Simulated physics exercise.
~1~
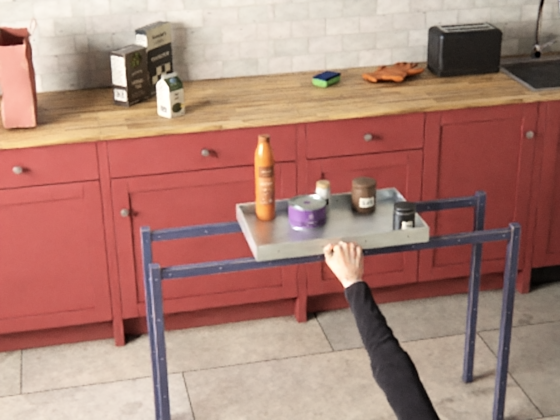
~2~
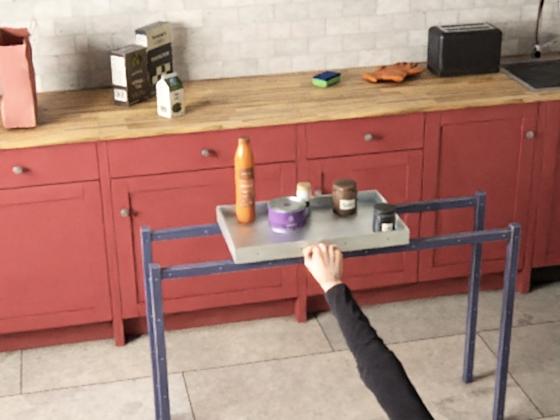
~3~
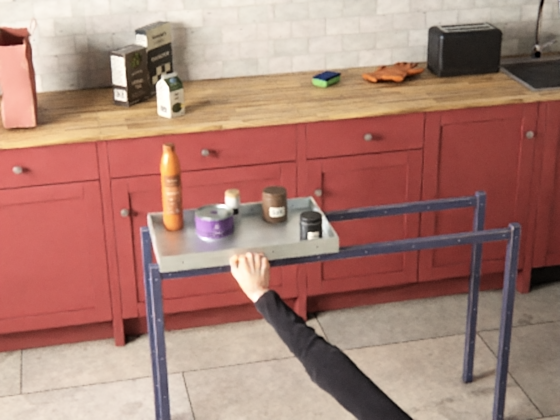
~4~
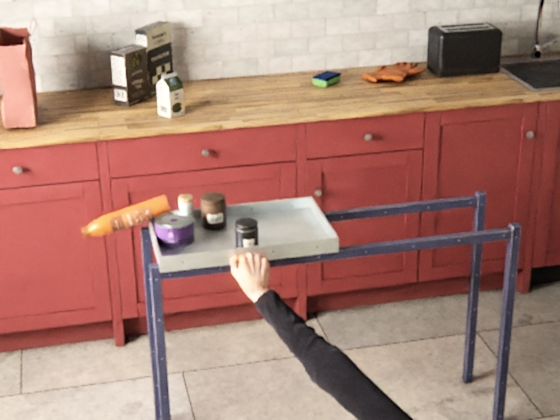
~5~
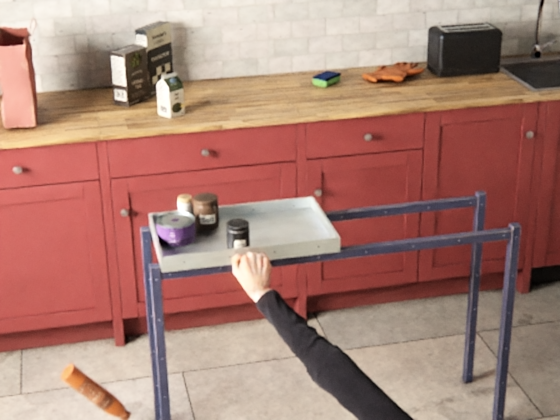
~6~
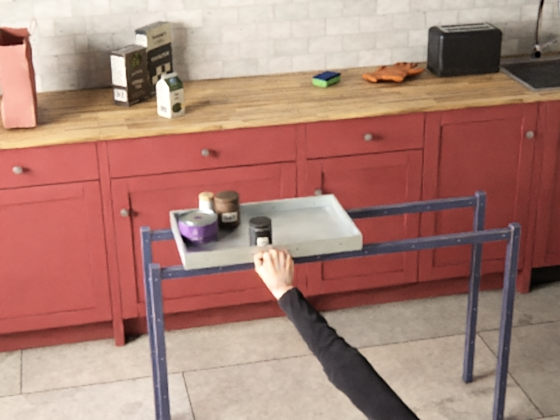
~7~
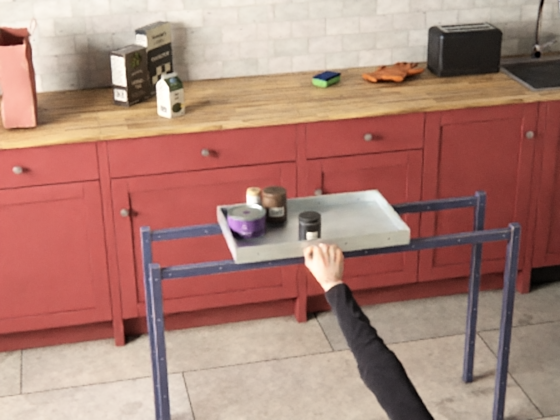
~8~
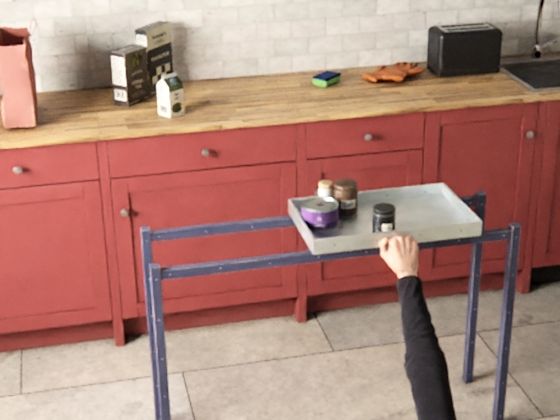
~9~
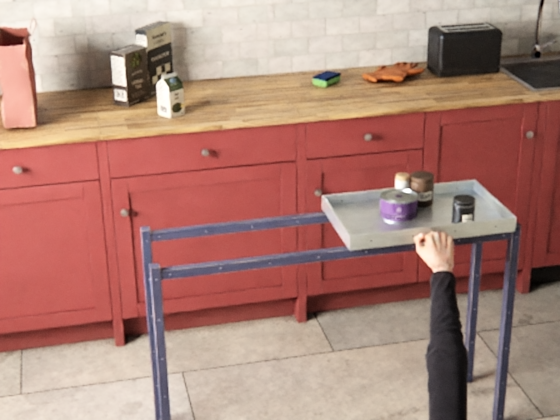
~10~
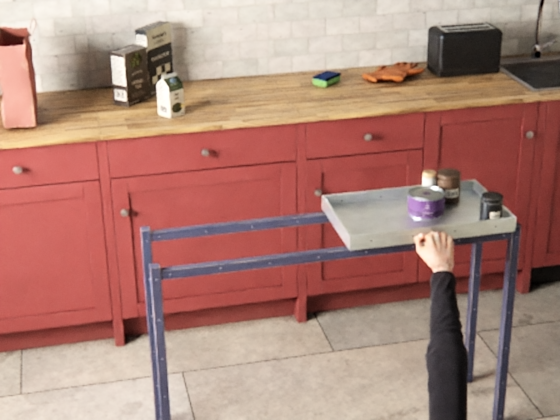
At the start, a hand grips the front edge of a grey tray on a blue rack before red kitchen cabinets, with an orange bottle, a purple tub, a white shaker, a brown jar and a black jar standing on it. The tray travels left to the end of the rack. There the bottle tips over the left edge and drops to the floor, while the others slide left. The tray then moves back to the right end, where the remaining items shift right. It ends with the tub, shaker and both jars still upright on the tray and the bottle gone.
